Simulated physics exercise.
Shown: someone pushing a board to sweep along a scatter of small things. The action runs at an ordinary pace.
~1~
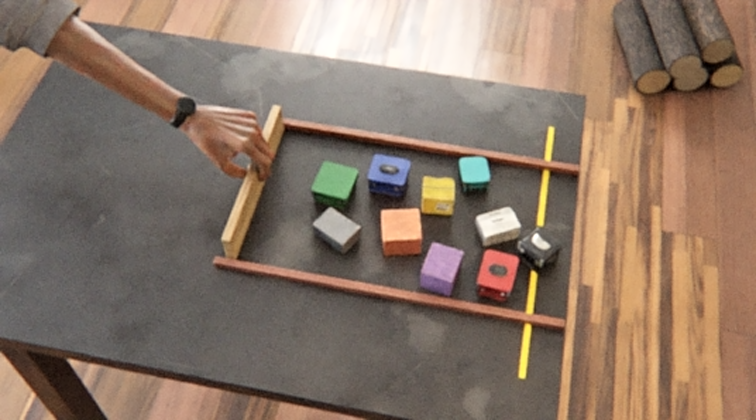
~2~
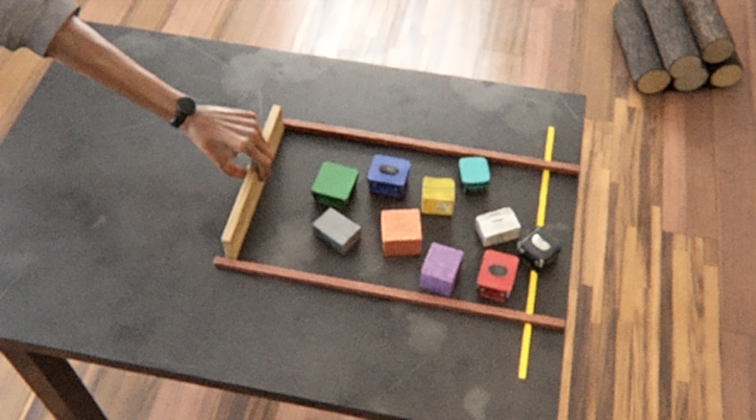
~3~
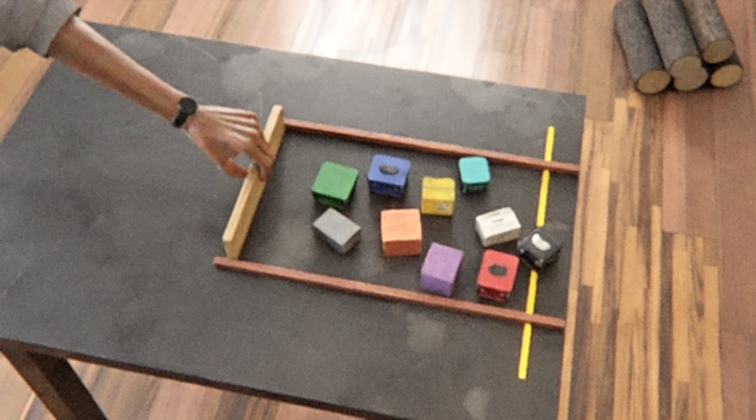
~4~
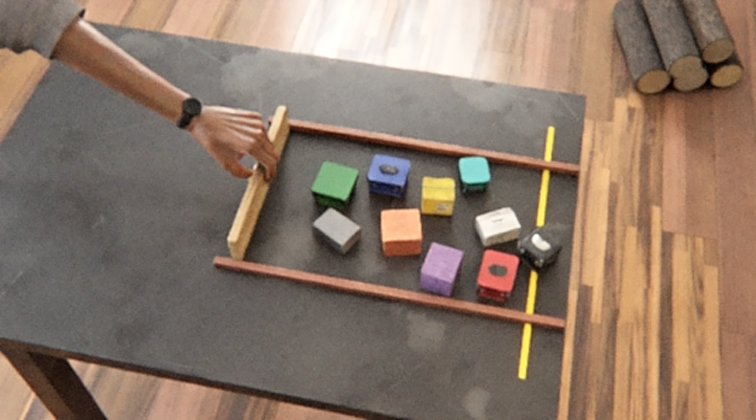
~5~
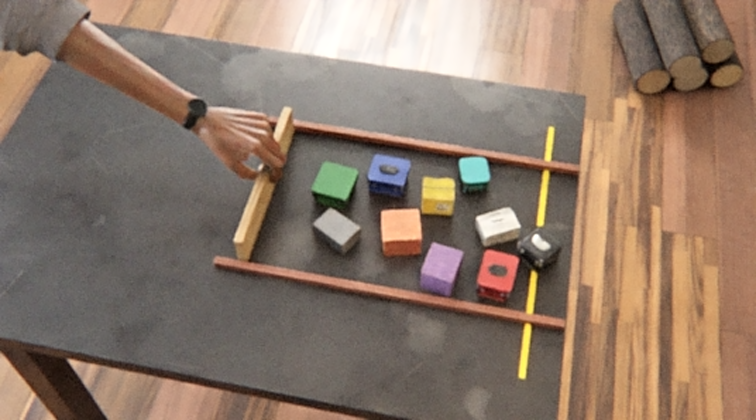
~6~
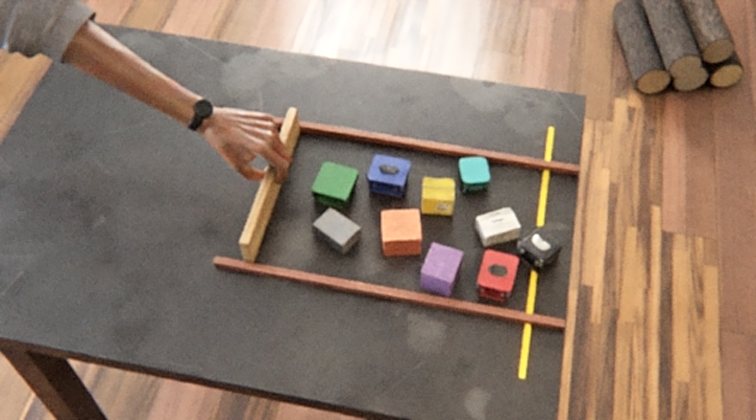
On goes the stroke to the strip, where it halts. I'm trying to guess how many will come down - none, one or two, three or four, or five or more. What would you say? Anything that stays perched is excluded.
Most likely no fewer than five will tumble off the end.
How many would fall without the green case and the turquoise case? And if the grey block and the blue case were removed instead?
Falls come to 5 the first time and 4 the other time.
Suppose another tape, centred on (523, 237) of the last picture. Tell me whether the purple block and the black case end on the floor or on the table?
Purple block - safe; black case - gone.
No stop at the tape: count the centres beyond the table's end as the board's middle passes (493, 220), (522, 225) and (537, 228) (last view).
In that order 3, 6 and 6.
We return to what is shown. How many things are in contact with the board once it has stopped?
Number: 4.
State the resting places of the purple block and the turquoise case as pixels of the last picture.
Final spots - purple block (550, 287), turquoise case (561, 179).
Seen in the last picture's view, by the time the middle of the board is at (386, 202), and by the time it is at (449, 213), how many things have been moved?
In order, the tallies are 6 and 10.
Soon after, none off yet; black case at rest near (540, 250); red case at rest near (497, 276); white box at rest near (498, 228).
At rest, the number that fall off is five or more; fallen, blue case, orange block, yellow box, white box, red case and black case.
